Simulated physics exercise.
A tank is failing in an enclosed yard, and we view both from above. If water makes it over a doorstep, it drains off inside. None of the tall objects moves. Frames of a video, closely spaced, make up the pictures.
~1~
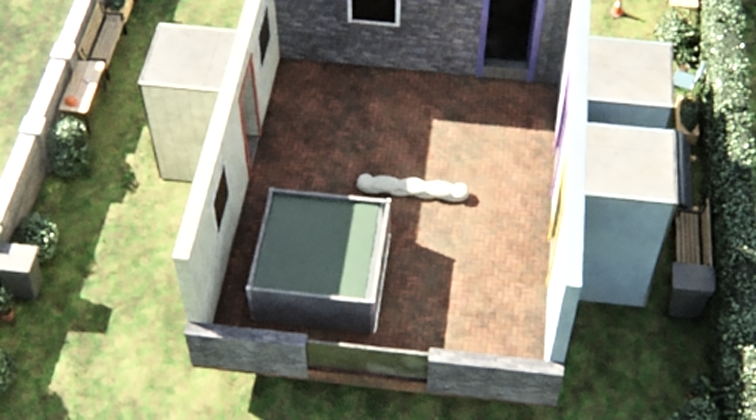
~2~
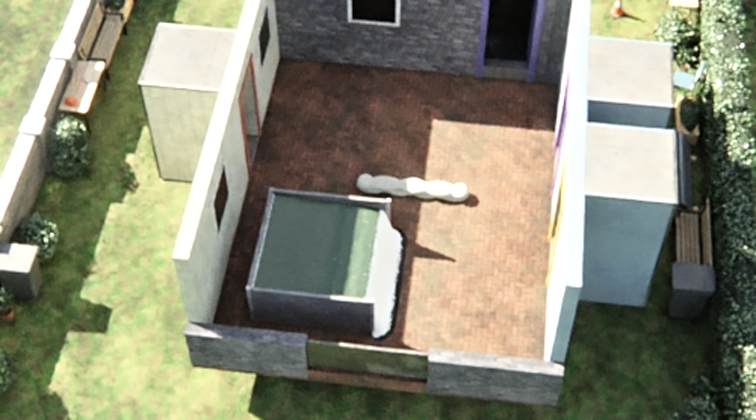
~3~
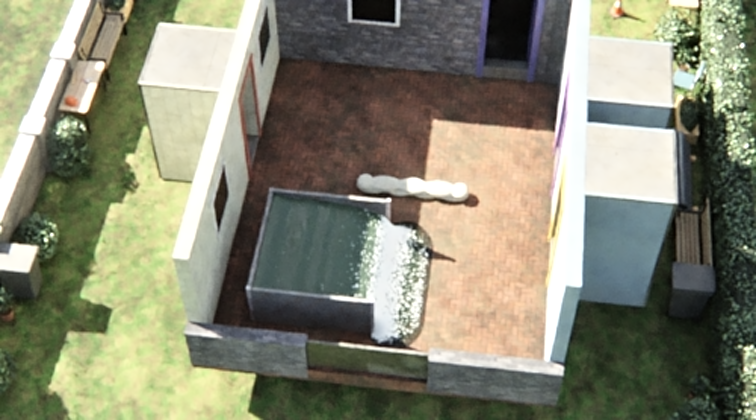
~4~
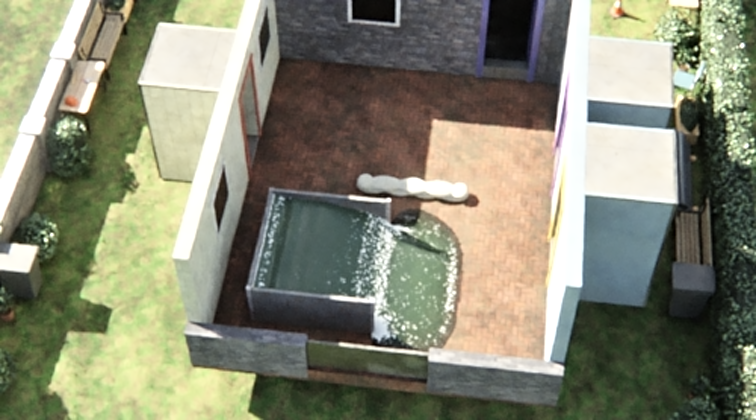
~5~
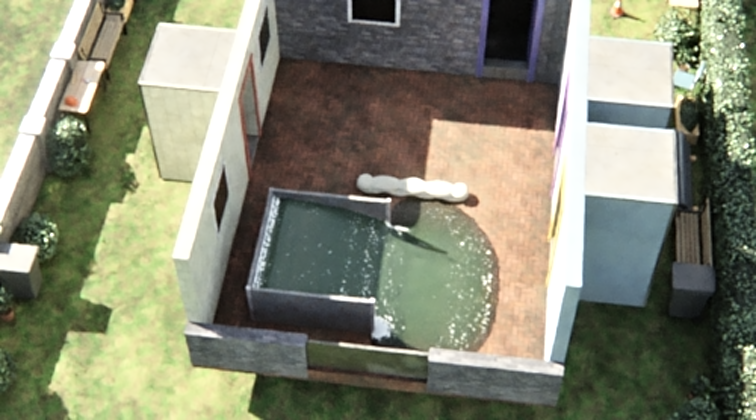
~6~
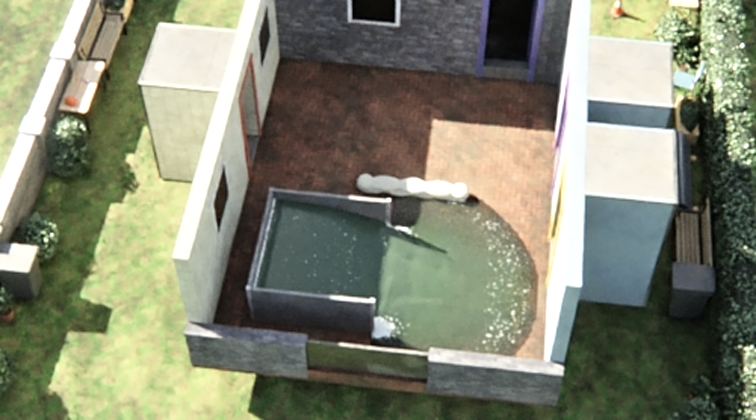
In a walled, brick-paved yard seen from above, the right side of a square water tank gave way, and foaming water poured out, spreading rightward across the floor in a widening, rounded green pool.
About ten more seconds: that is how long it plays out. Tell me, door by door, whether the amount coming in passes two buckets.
In order: Most likely the blue door gets two buckets or less; most likely the red door gets too much water; most likely the yellow door gets too much water; most likely the purple door gets two buckets or less.
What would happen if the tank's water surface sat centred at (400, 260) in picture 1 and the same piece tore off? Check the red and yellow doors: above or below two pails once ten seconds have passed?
My guess: The red door stays short of it, while the yellow door gets past it.
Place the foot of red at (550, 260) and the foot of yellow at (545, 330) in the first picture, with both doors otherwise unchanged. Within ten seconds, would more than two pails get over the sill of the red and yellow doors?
Outcome - red door runs over the limit, yellow door runs over the limit.
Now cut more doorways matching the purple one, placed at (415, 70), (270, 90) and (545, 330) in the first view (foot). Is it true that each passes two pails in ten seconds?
Result, in listed order - doesn't reach the limit, doesn't reach the limit, gets past the limit.
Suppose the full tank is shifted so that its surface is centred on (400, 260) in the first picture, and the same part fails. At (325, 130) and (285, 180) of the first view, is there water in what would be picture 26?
Spot one ends up left untouched, spot two left untouched.
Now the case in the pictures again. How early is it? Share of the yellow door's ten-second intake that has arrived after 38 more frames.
Some 100 in a hundred.
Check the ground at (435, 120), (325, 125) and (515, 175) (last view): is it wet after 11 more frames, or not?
The three points read clear, clear and soaked through.
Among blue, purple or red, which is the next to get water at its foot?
Answer: The door marked purple.
A moment on, water covers 30 % of the floor; the blue door not reached, the red door not reached, the yellow door over two buckets in, the purple door wet at the sill, nothing in.
Next, water covers 40 % of the floor; the blue door not reached, the red door not reached, the yellow door far over two buckets in, the purple door wet at the sill, nothing in.
Then, water covers 55 % of the floor; the blue door wet at the sill, nothing in, the red door not reached, the yellow door far over two buckets in, the purple door wet at the sill, nothing in.
Later, water covers 85 % of the floor; the blue door wet at the sill, nothing in, the red door wet at the sill, nothing in, the yellow door far over two buckets in, the purple door wet at the sill, nothing in.
In the end, water covers 100 % of the floor; the blue door wet at the sill, nothing in, the red door over two buckets in, the yellow door far over two buckets in, the purple door wet at the sill, nothing in.
